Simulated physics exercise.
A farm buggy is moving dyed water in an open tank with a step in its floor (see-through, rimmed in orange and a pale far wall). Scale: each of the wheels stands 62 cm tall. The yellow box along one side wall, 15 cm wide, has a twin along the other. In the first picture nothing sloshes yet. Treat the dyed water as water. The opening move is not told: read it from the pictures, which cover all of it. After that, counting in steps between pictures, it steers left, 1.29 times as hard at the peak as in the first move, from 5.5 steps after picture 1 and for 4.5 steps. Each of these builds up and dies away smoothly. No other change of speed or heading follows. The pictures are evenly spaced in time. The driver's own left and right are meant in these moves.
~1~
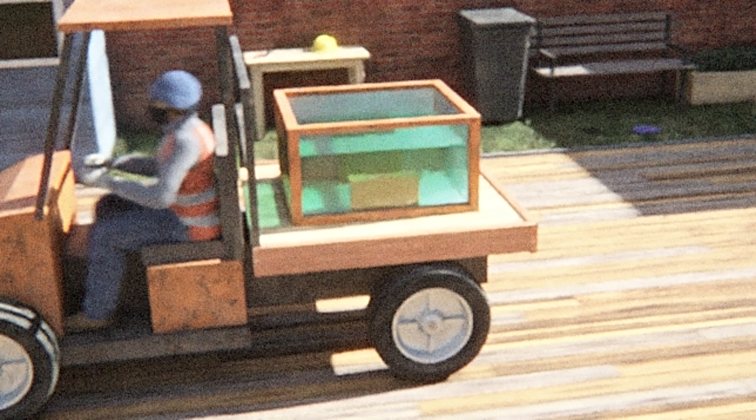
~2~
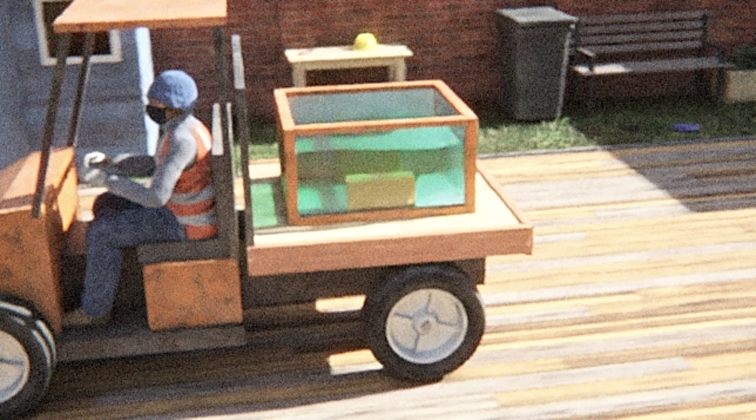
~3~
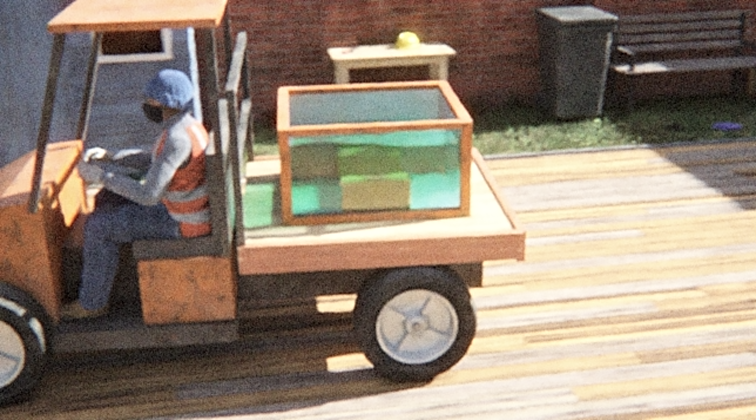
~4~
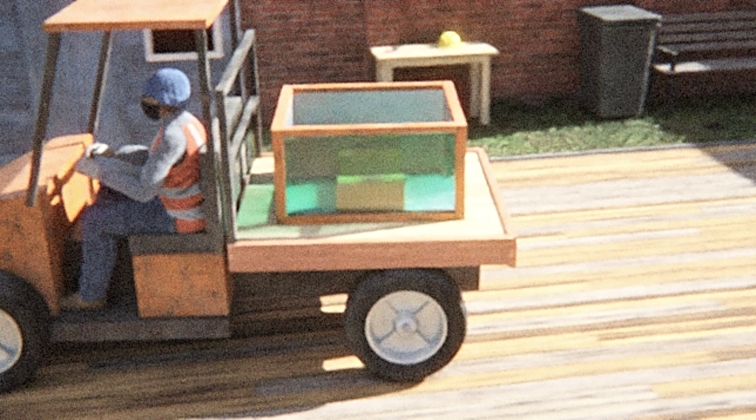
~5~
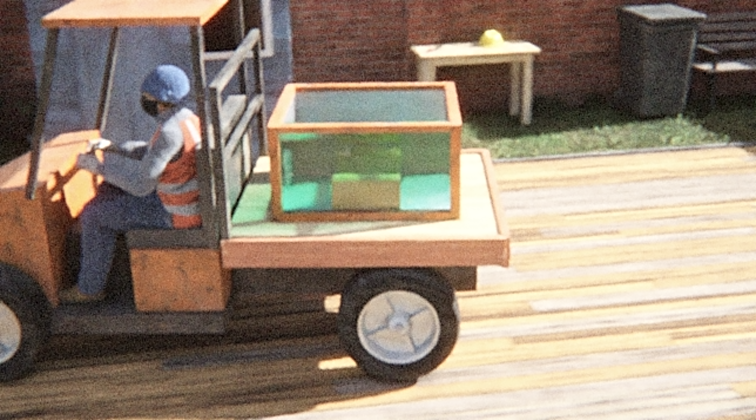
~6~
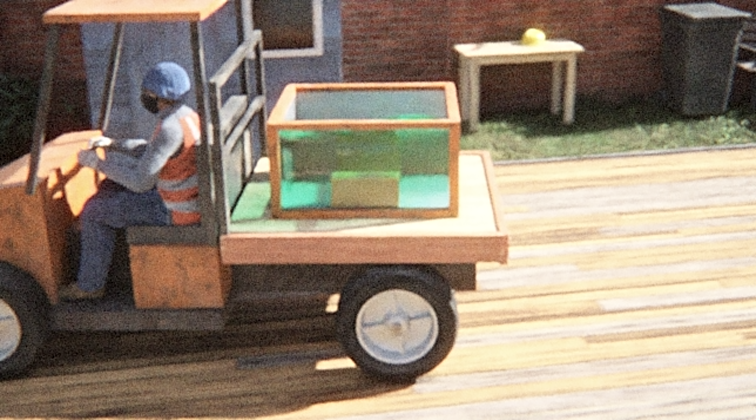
At the start, a helmeted driver in an orange vest steers a farm buggy leftward past a brick wall, its open tank of green water nearly level. The buggy then angles its front away from view, and the water climbs the tank's near wall, ending steeply sloped, higher on the near side.
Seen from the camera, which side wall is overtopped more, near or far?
Over the far side.
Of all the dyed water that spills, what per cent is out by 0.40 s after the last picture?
About 0 per cent.
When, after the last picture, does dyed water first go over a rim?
Near 0.7 s.
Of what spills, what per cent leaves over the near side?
About 10 per cent.
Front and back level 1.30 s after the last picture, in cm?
About 28 cm in front and 28 cm behind.
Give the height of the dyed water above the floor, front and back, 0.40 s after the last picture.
About 34 cm in front and 36 cm behind.
Then, 0.40 s later than the final frame, it stands 36 cm high behind and 34 cm in front; all of it is still inside.
Then, 0.80 s later than the final frame, it stands 28 cm high behind and 29 cm in front; 7 per cent has gone over the far side, a little elsewhere.
Then, 1.30 s later than the final frame, it stands 28 cm high behind and 28 cm in front; 9 per cent has gone over the far side, a little elsewhere.
Then, 3.48 s later than the final frame, 11 per cent has gone over the far side, a little elsewhere; the near side has passed 1 per cent and the far side 10.
